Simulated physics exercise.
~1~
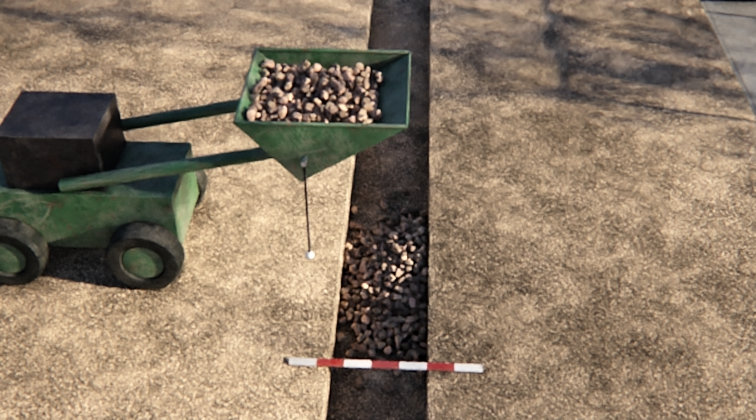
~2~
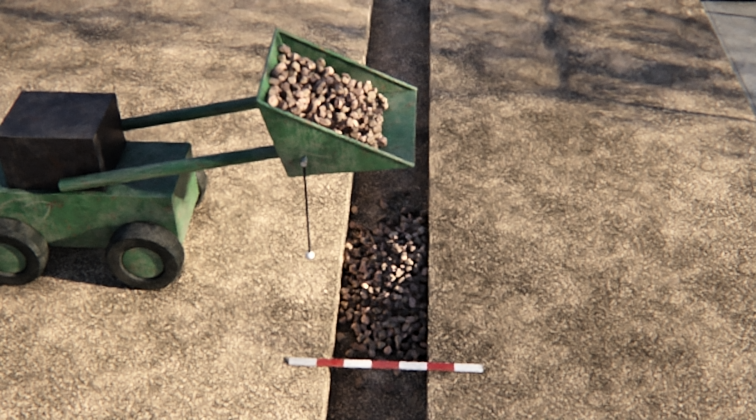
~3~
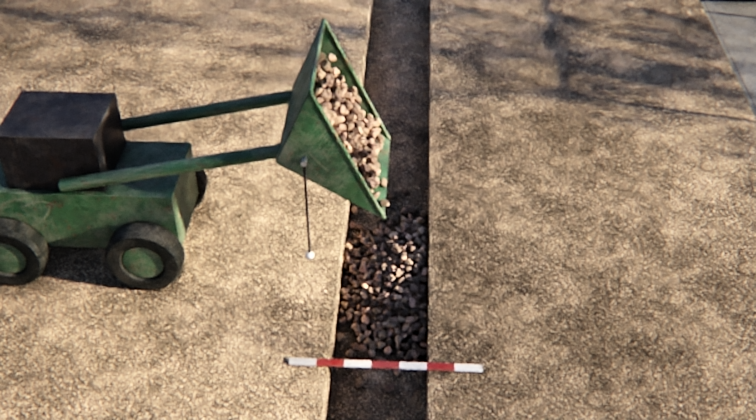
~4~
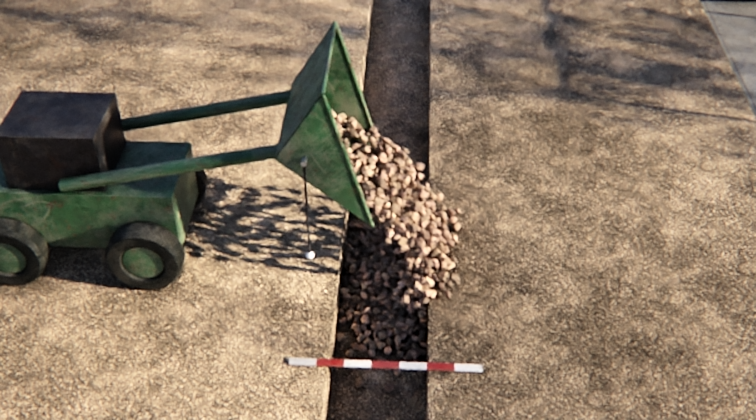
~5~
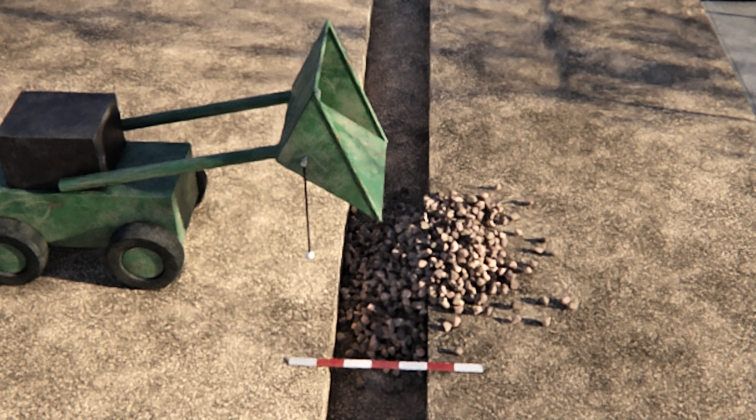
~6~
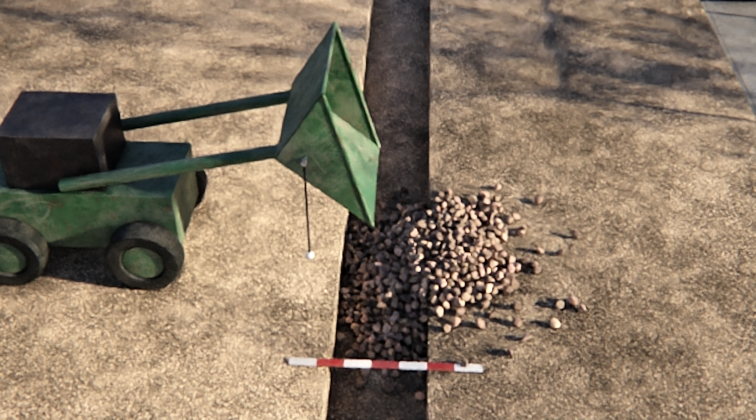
To begin with, a green loader with a dark box on its back stands at the left, holding a bucket full of brownish stones near a straight trench that already has some stones in it. The bucket tips steadily forward, and the stones slide toward its lower edge. They then pour out in a thick stream, over the trench and toward its right side. The emptied bucket rocks back slightly and forward again. At the end it hangs tilted and empty, with stones heaped in the trench and spilled across the ground on the right.
